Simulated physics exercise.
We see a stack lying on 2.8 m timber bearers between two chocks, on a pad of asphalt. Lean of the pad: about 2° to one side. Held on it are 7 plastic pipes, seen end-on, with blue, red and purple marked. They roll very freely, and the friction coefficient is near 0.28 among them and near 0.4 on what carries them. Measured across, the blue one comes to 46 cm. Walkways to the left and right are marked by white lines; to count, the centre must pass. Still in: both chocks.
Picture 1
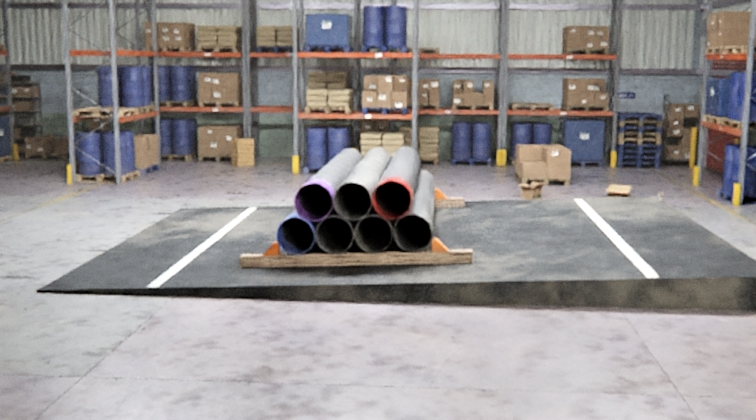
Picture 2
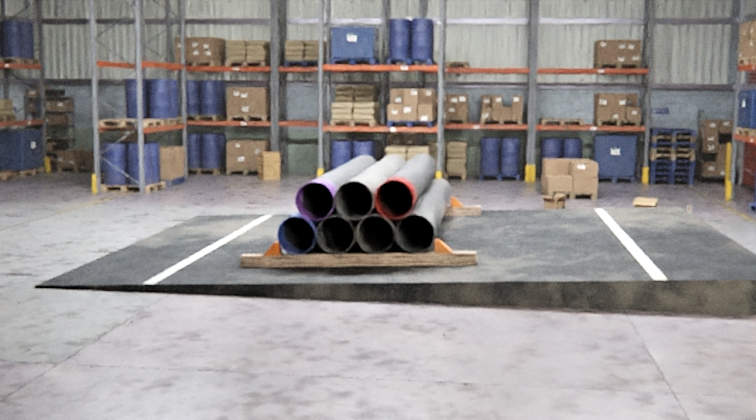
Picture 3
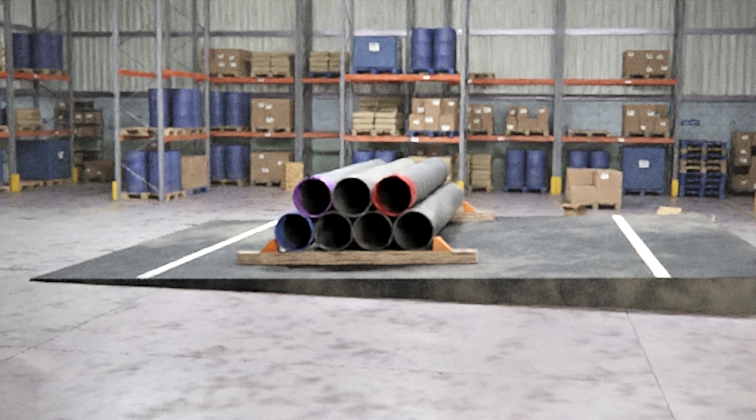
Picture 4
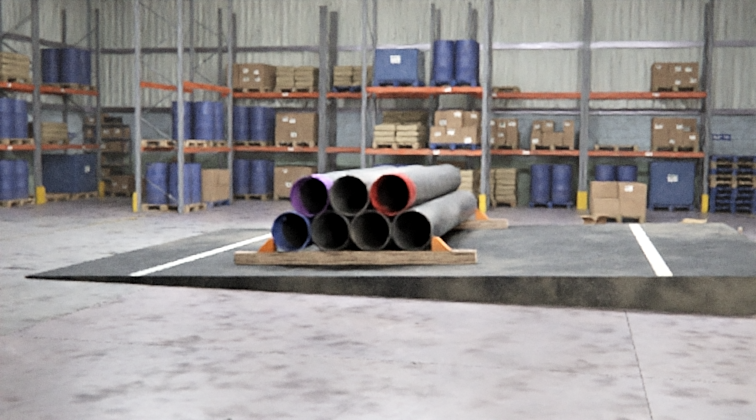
The camera sinks and circles slightly around seven stacked pipes lying still between two orange chocks.
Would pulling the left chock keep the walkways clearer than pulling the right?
No; the right chock keeps them clearer.
With the left chock gone, after 3.5 s, blue is off the bearers, 75 cm short of the left line, rolling left; red is up on others, 110 cm from the bearers' left end, rolling left; purple is up on others, 15 cm from the bearers' left end, rolling left; 0 past a line.
With the left chock gone, finally, blue is past the left line; red is past the left line; purple is past the left line; 7 past a line.
With the right chock gone, after 0.8 s, blue is on the bearers, 70 cm from the bearers' left end; red is up on others, 95 cm from the bearers' right end; purple is up on others, 90 cm from the bearers' left end; 0 past a line.
With the right chock gone, finally, blue is on the bearers, 70 cm from the bearers' left end; red is up on others, 95 cm from the bearers' right end; purple is up on others, 90 cm from the bearers' left end; 0 past a line.
